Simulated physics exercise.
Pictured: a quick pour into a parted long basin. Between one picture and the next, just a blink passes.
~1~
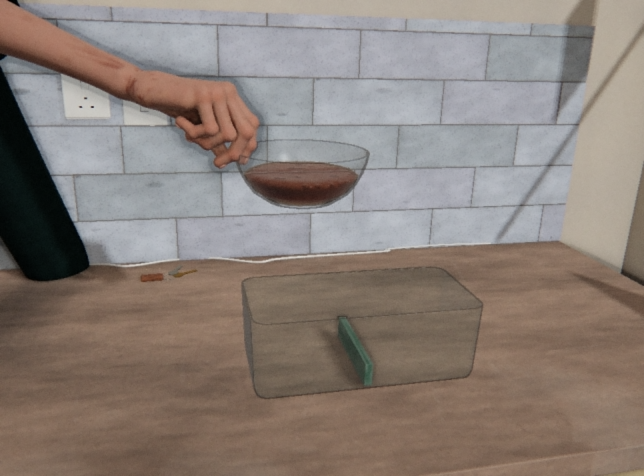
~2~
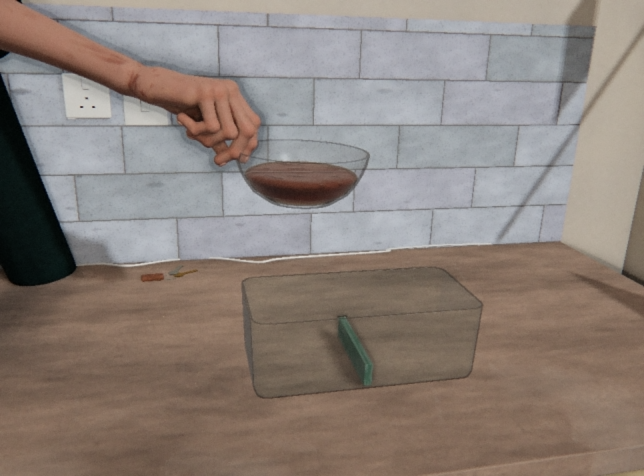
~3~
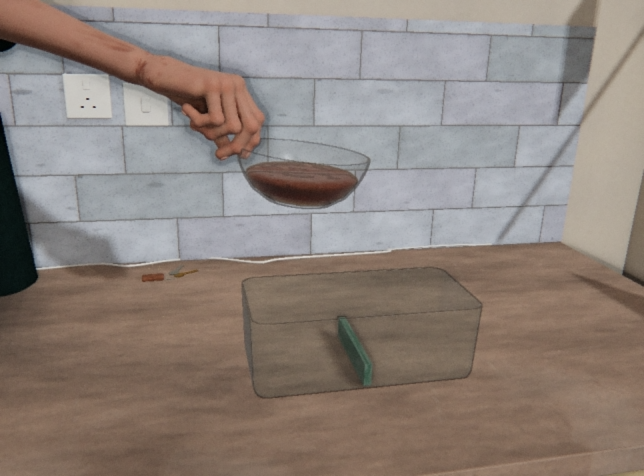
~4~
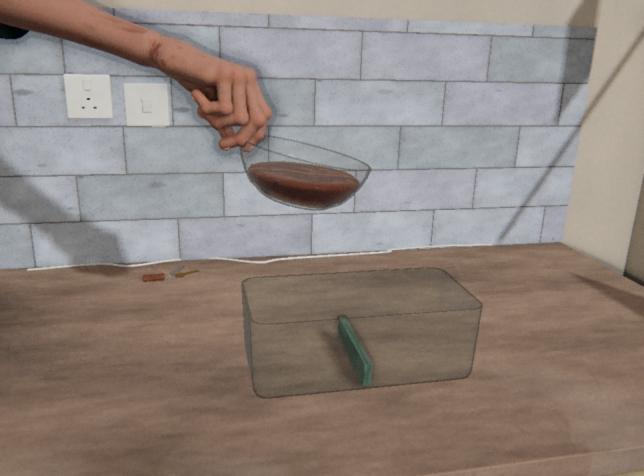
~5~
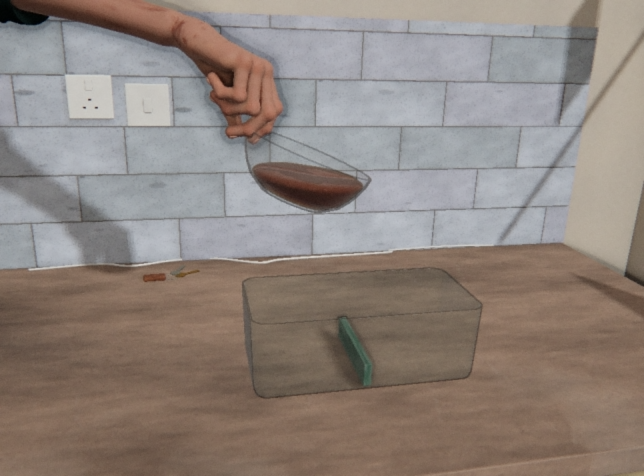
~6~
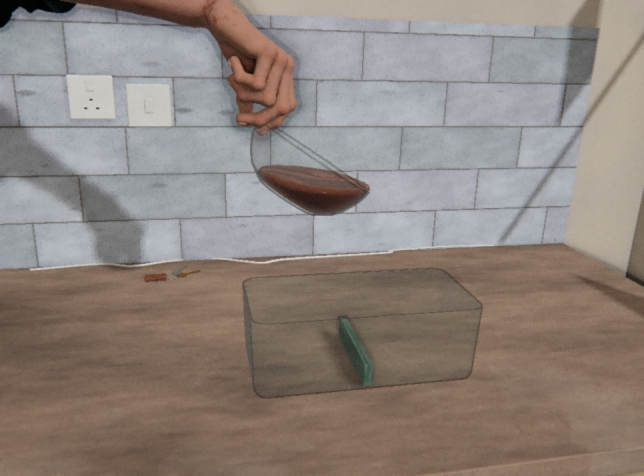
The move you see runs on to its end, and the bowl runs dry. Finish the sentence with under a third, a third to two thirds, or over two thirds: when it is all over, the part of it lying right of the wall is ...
... over two thirds.
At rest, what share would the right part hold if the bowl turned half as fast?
It comes to some 90 in a hundred.
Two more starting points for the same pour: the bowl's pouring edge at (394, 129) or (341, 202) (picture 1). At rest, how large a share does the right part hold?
It comes to about 75 %, followed by about 50 %.
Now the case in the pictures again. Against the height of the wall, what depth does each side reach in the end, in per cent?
The left comes to 10 % and the right to 50 %.
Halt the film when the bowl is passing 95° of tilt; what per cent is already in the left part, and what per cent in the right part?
Left part: Around 0 %. Right part: Around 50 %.
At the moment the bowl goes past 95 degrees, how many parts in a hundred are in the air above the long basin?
Roughly 45 per cent.
A moment on, the tilt is 95° and 5 per cent is still to pour, 0 is left of the wall and 49 right of it.
Next, the tilt is 110° and 0 per cent is still to pour, 19 is left of the wall and 75 right of it.
Then the tilt is 110° and 0 per cent is still to pour, 21 is left of the wall and 76 right of it.
Later the tilt is 110° and 0 per cent is still to pour, 21 is left of the wall and 76 right of it.
At rest 21 per cent lies left of the wall, 76 right of it and 3 outside.
